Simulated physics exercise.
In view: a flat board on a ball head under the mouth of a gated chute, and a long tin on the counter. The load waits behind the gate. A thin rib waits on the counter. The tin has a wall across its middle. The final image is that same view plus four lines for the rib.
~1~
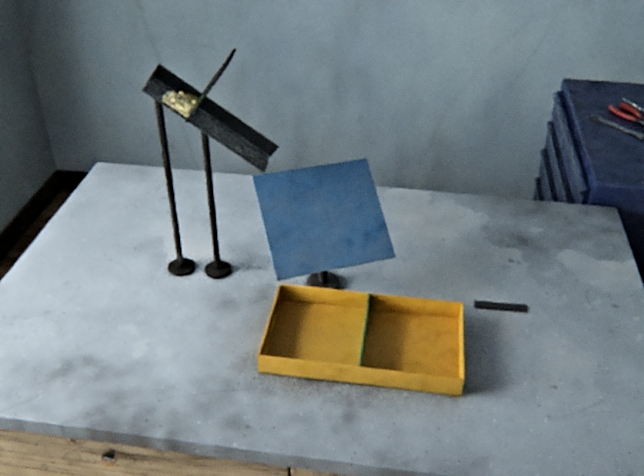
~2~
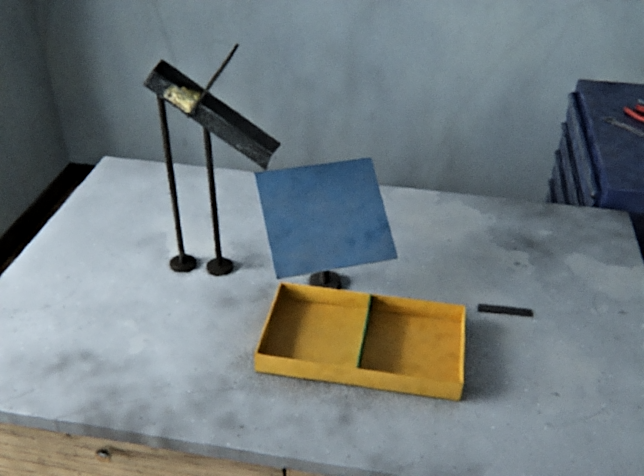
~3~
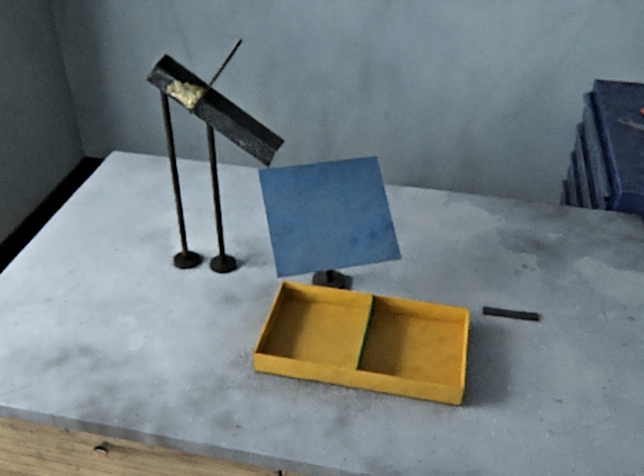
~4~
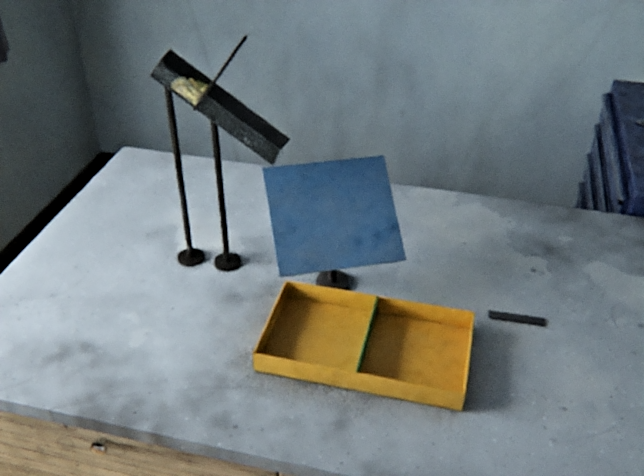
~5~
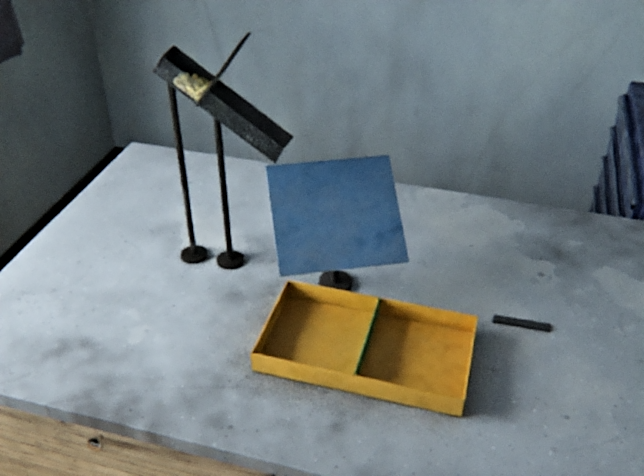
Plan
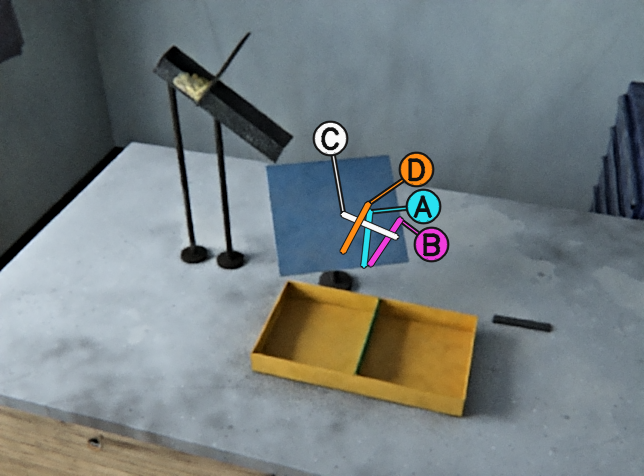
The view swings gradually around a pale counter, and the dark blue stack at right slips mostly out of sight. The pale beans stay behind the gate in the raised chute, above a blue board and a divided yellow tin.
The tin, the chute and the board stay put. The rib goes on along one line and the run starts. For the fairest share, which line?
Choose C.
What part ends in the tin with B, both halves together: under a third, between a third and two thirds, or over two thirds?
Over two thirds.
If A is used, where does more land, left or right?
The left half.
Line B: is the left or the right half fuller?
Left.
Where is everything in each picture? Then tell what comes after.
Load behind the gate at (185, 101), soya beans; lip of the chute at (267, 166), sloping fairly steeply, in the first frame.
Middle of the board at (326, 215), tilted fairly steeply; middle of its low edge at (339, 268); of its high edge at (314, 165), in the second frame.
Front corners of the tin at (254, 354) and (463, 388); front end of its middle wall at (356, 370), in the third frame.
Middle of the load at (194, 89); lip at (276, 158), in the fourth frame.
Middle of the load at (197, 85); lip at (279, 156), in the fifth frame.
On the marked copy, line A from (369, 211) to (363, 265); line B from (400, 219) to (370, 263); line C from (343, 214) to (395, 236); line D from (368, 204) to (343, 251).
Choosing A, of what is caught, nearly all in the left half, a small part in the right.
Choosing B, of what is caught, nearly all in the left half, a small part in the right.
Choosing C, of what is caught, about a third in the left half, about two thirds in the right.
Choosing D, of what is caught, nearly all in the left half, a stray few in the right.
